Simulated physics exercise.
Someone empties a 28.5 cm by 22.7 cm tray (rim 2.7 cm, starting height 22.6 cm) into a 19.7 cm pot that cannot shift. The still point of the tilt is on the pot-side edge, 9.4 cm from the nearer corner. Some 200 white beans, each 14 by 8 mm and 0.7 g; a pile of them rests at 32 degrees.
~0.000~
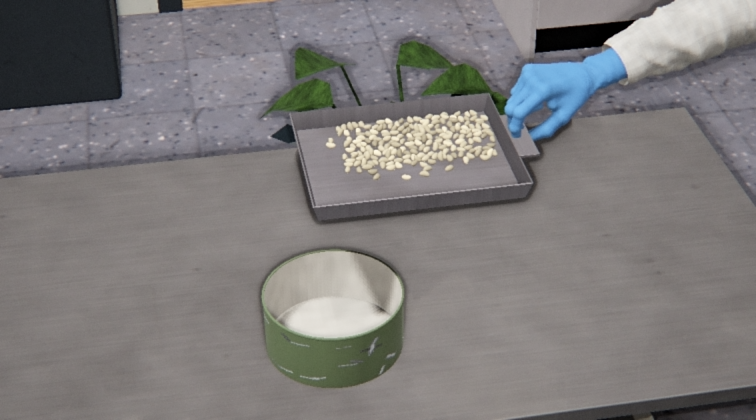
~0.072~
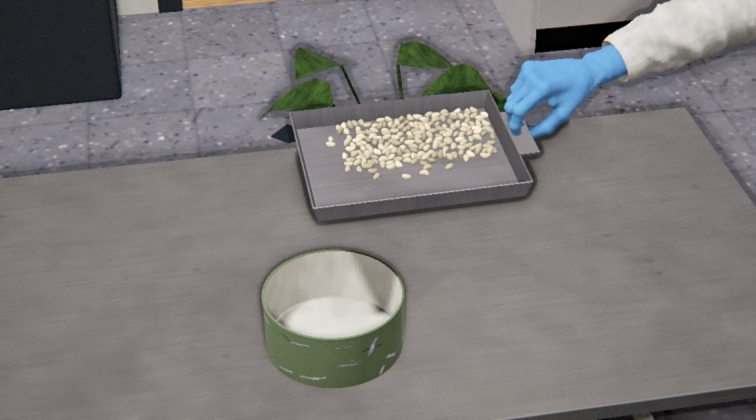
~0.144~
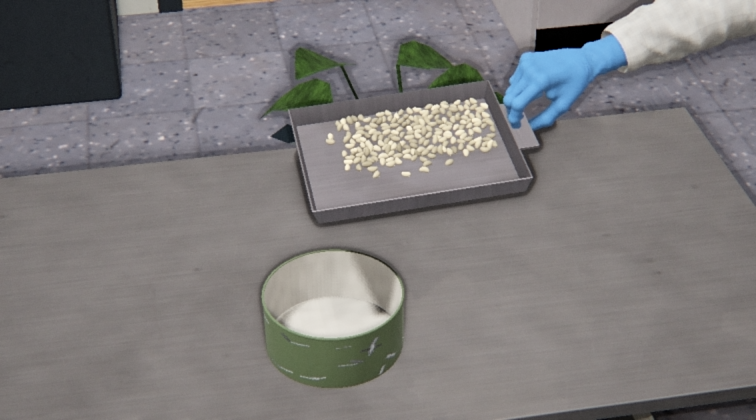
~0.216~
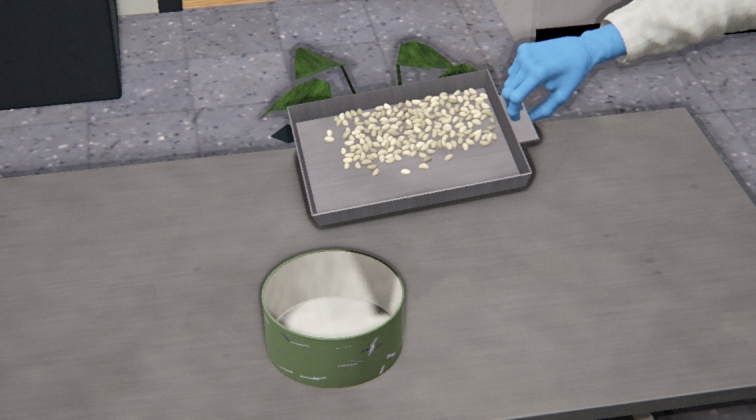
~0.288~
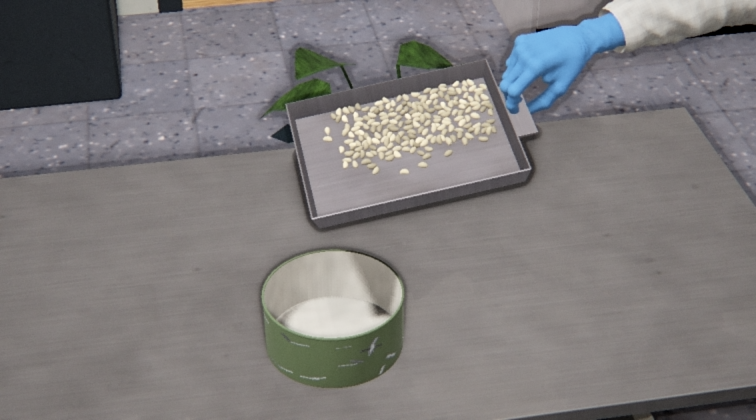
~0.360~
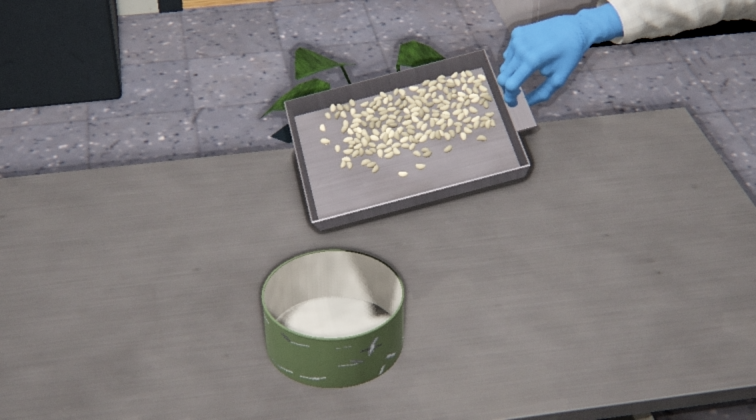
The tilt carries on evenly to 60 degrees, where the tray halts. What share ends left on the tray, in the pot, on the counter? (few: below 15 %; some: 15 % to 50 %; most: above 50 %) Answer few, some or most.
Tray most, pot some, counter few.
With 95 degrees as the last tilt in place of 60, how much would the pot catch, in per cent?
It would be near 100 per cent.
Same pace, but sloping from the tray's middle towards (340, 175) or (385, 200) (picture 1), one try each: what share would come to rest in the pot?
Some 0 and 10 per cent.
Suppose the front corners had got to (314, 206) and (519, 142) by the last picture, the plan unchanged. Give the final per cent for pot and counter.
Pot 0, counter 5.
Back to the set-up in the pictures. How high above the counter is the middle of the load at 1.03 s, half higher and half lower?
About 22 cm.
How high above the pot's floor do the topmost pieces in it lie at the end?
Roughly 1.0 cm.
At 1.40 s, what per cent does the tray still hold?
About 75 per cent.
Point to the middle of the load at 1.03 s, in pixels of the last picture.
Around (334, 212).
Then, at 0.76 s, tilt 37 degrees; the tray holds 100 %, the pot 0 %.
After 1.03 s, tilt 51 degrees; the tray holds 90 %, the pot 0 %.
After 1.40 s, tilt 60 degrees; the tray holds 75 %, the pot 20 %.
At rest (2.6 s), tray 75 %, pot 25 %, counter 0 %.
